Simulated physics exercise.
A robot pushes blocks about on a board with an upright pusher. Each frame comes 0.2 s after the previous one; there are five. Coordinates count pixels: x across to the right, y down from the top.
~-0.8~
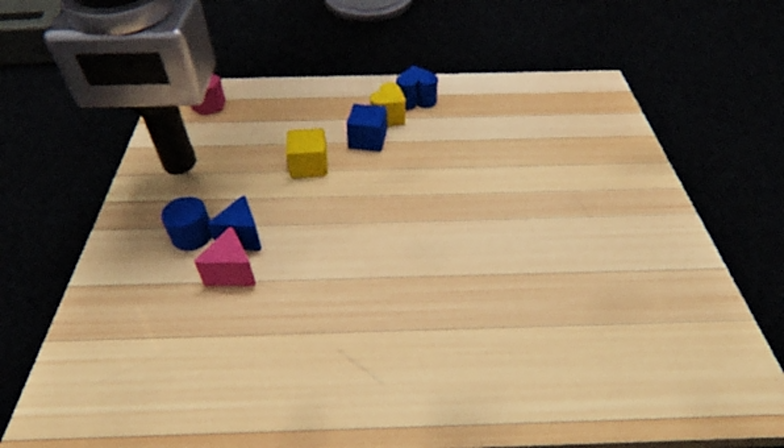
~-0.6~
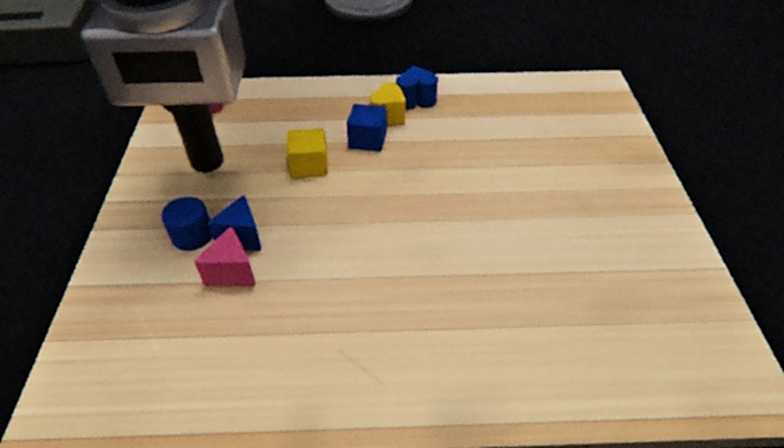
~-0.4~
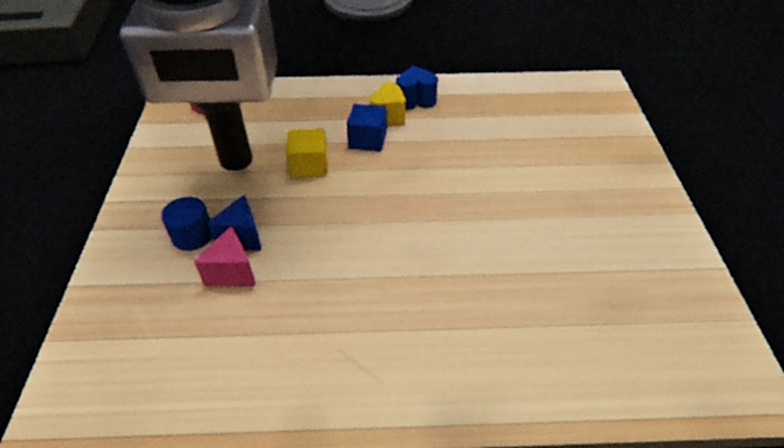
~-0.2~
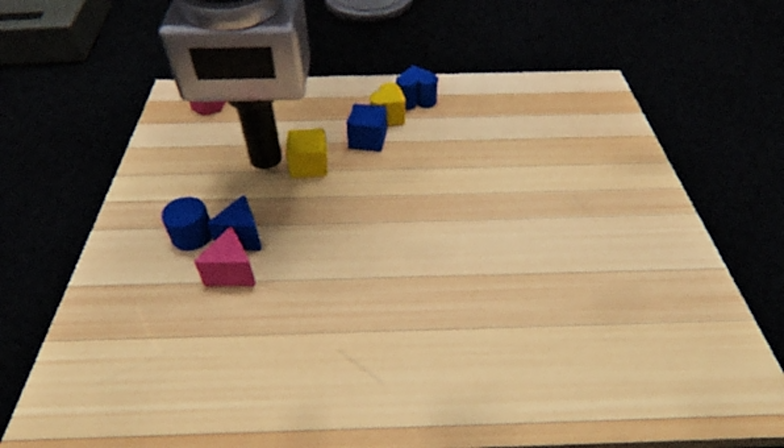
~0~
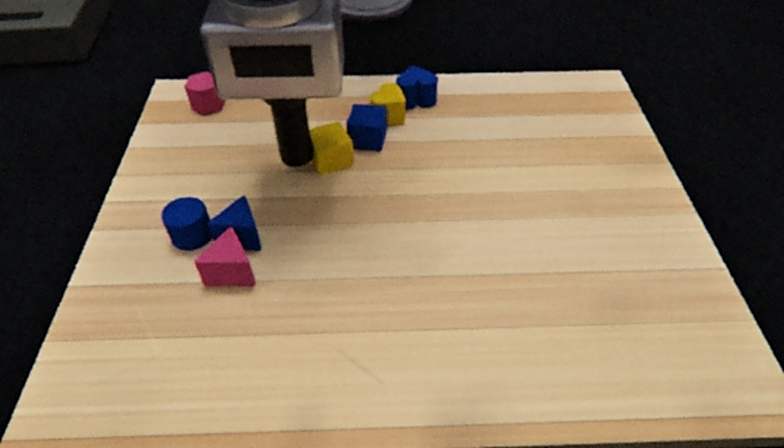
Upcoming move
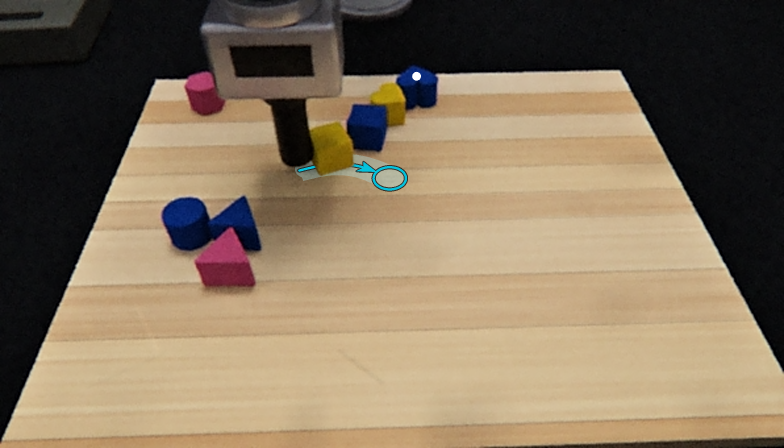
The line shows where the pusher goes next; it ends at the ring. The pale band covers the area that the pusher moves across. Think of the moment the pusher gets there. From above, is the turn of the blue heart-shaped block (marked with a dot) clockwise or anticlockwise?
Direction: Clockwise.
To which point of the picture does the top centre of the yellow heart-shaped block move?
About (400, 82).
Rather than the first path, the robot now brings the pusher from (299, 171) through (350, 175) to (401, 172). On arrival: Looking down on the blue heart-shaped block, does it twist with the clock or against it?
Viewed from above: Clockwise.
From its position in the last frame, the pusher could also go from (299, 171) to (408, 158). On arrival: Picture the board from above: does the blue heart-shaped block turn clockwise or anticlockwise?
It twists clockwise.
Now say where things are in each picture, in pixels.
Pusher tip at (180, 164); block tops, yellow square piece at (306, 140); blue square piece at (367, 115); yellow heart-shaped block at (388, 94); blue heart-shaped block at (417, 76), in the first frame.
Pusher at (208, 162); blocks unchanged, in the second frame.
Pusher at (236, 160); blocks unchanged, in the third frame.
Pusher at (266, 159); blocks unchanged, in the fourth frame.
Pusher at (297, 157); yellow square piece at (328, 135); blue square piece at (367, 115); yellow heart-shaped block at (388, 94); blue heart-shaped block at (417, 76), in the fifth frame.
Path on the board, from (299, 171) via (331, 164) and (362, 167), ending at (390, 178); the dot is on the blue heart-shaped block.
What follows on the original path. One third of the way, pusher at (330, 151); yellow square piece at (355, 124), turned 30° anticlockwise; blue square piece at (383, 108), turned 25° clockwise; yellow heart-shaped block at (397, 88), turned 30° anticlockwise; blue heart-shaped block at (419, 73), turned 20° clockwise.
Two thirds of the way, pusher at (362, 153); yellow square piece at (377, 123), turned 45° anticlockwise; blue square piece at (398, 104); yellow heart-shaped block at (400, 82), turned 55° anticlockwise; blue heart-shaped block at (421, 70), turned 40° clockwise.
At the end, pusher at (390, 164); yellow square piece at (377, 123), turned 45° anticlockwise; blue square piece at (398, 104); yellow heart-shaped block at (400, 82), turned 55° anticlockwise; blue heart-shaped block at (421, 70), turned 40° clockwise.
